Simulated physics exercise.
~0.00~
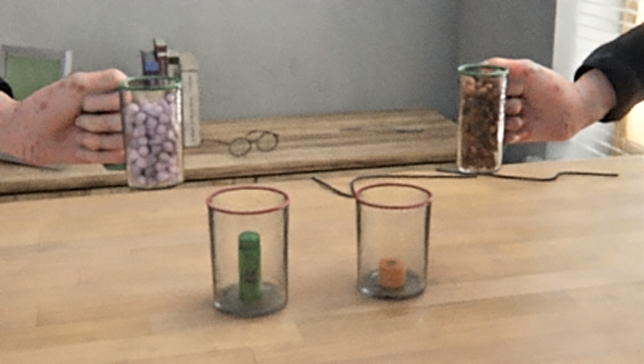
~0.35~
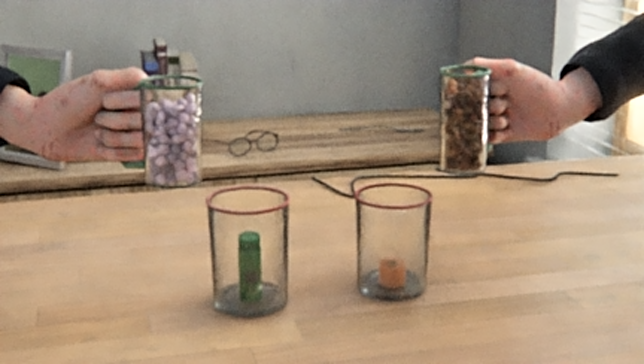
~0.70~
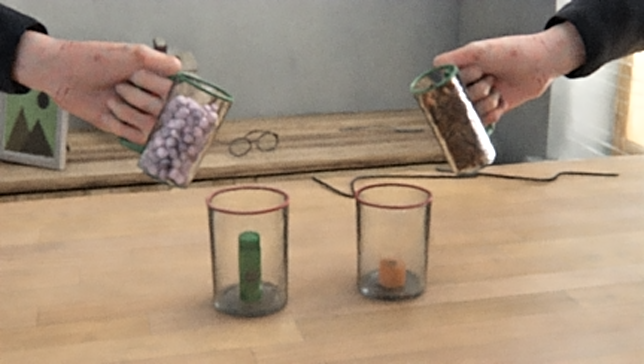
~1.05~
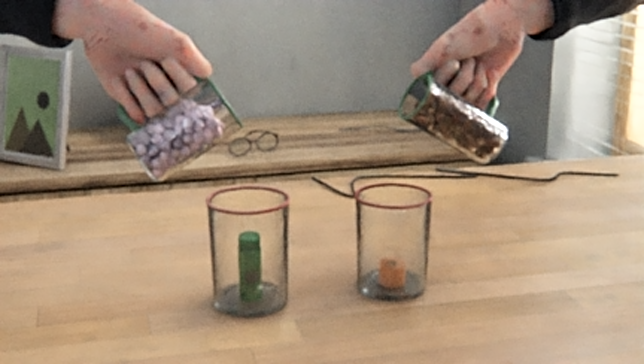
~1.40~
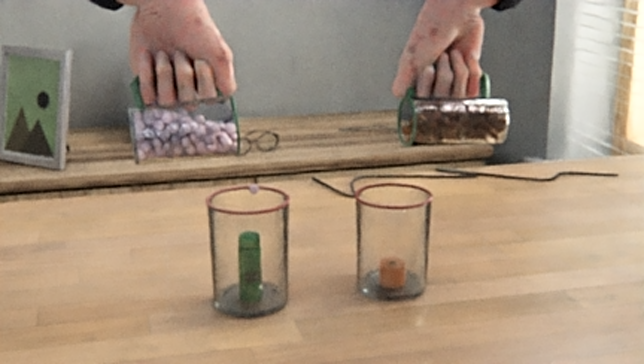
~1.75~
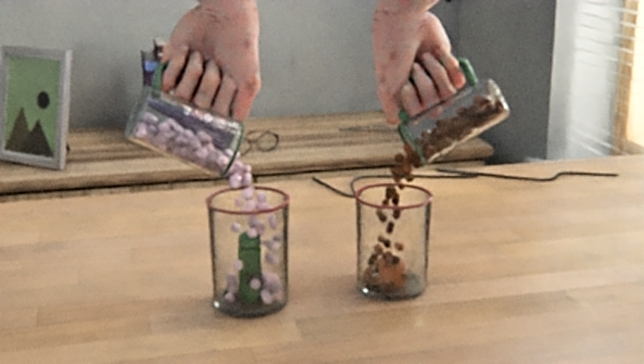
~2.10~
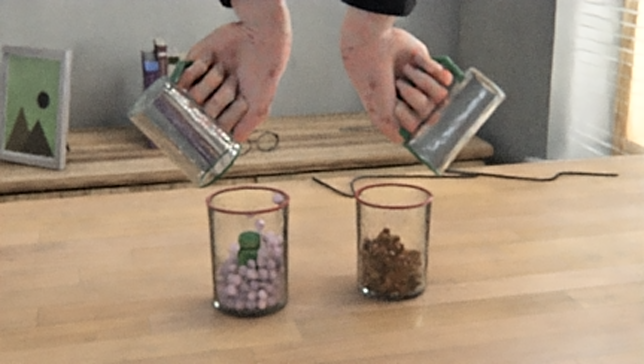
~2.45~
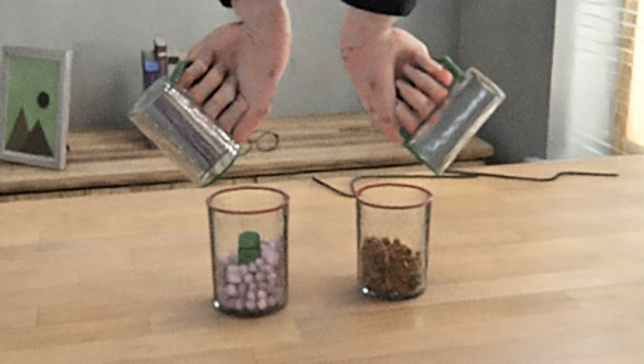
At first, two hands hold clear cups above a wooden table, the left filled with pale purple pellets and the right with brown bits, while a tall green object and a short orange one stand in two glasses below. The hands move inward and tilt the cups toward each other until they lie on their sides. Then both loads pour down into the glasses, falling around the objects. The hands keep tipping until the cups are empty. In the end, both glasses are about half full, with the green top still showing on the left and the orange object buried on the right.
